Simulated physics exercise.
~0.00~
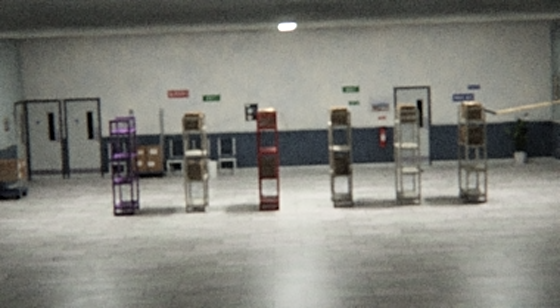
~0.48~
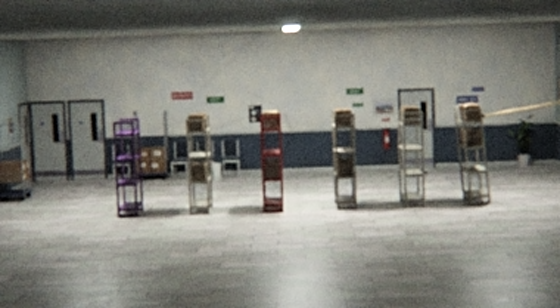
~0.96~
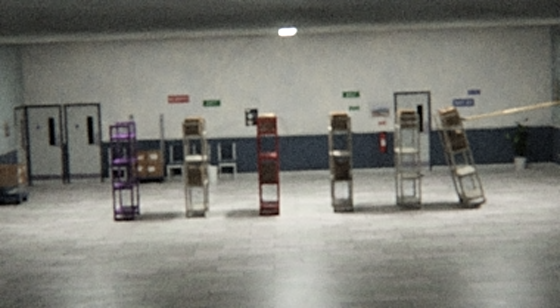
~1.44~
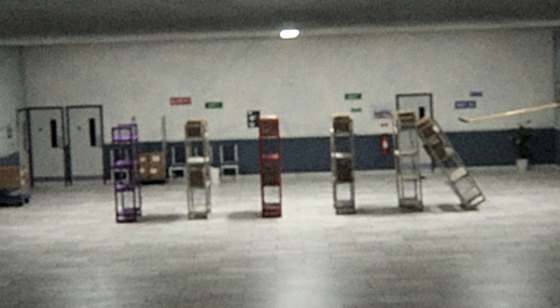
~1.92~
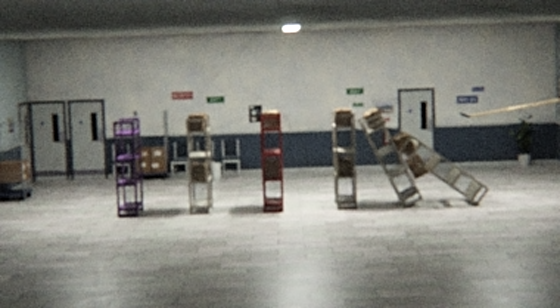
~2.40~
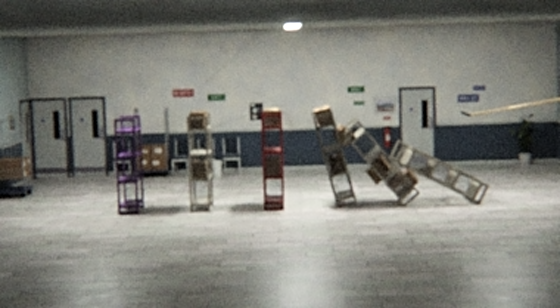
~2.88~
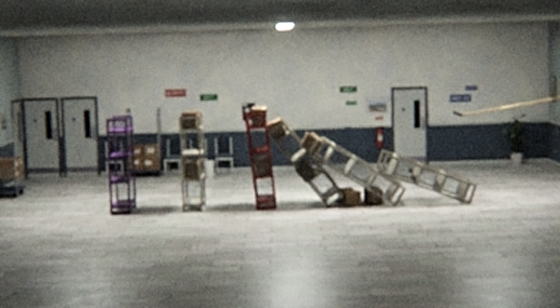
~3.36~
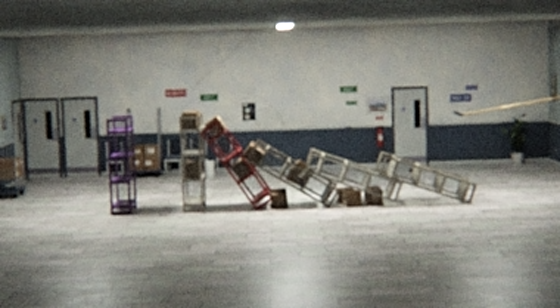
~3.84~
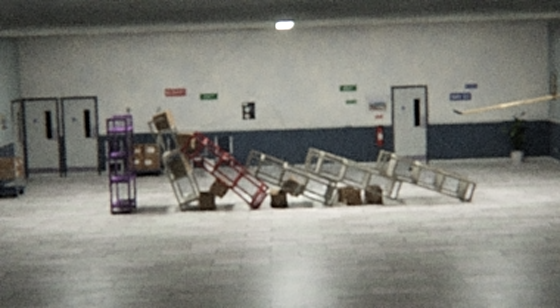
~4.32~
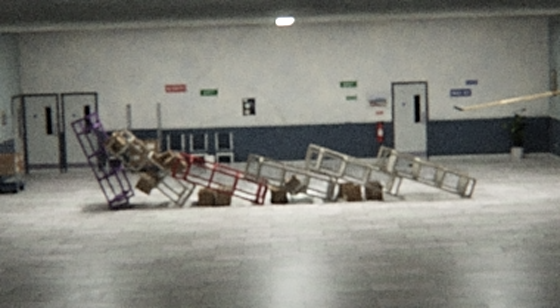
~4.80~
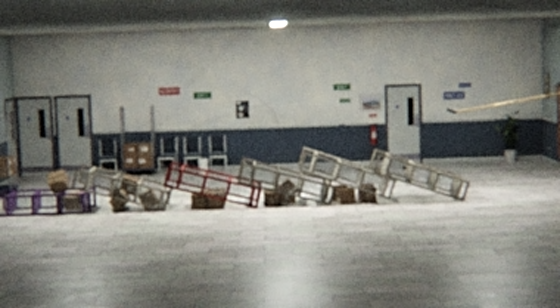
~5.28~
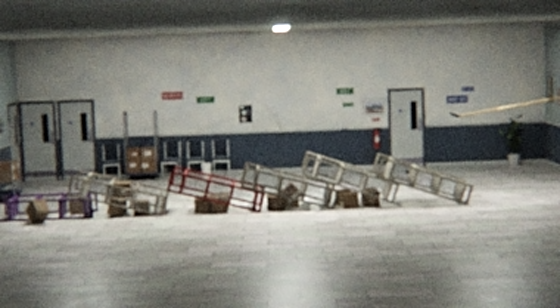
Six tall, open shelving racks loaded with brown cartons stand in a spaced row across the pale floor of a dim hall, seen from the front by a slightly swaying camera. A purple rack is at the far left, a red one is third, and the others are grey, before a white and dark blue wall with doors. A pale pole at the right moves left, and the rightmost rack tips left into its neighbour. The racks topple leftward in turn, spilling cartons, through the red one to the purple. The purple rack ends flat, the others leaning in a slanted line.
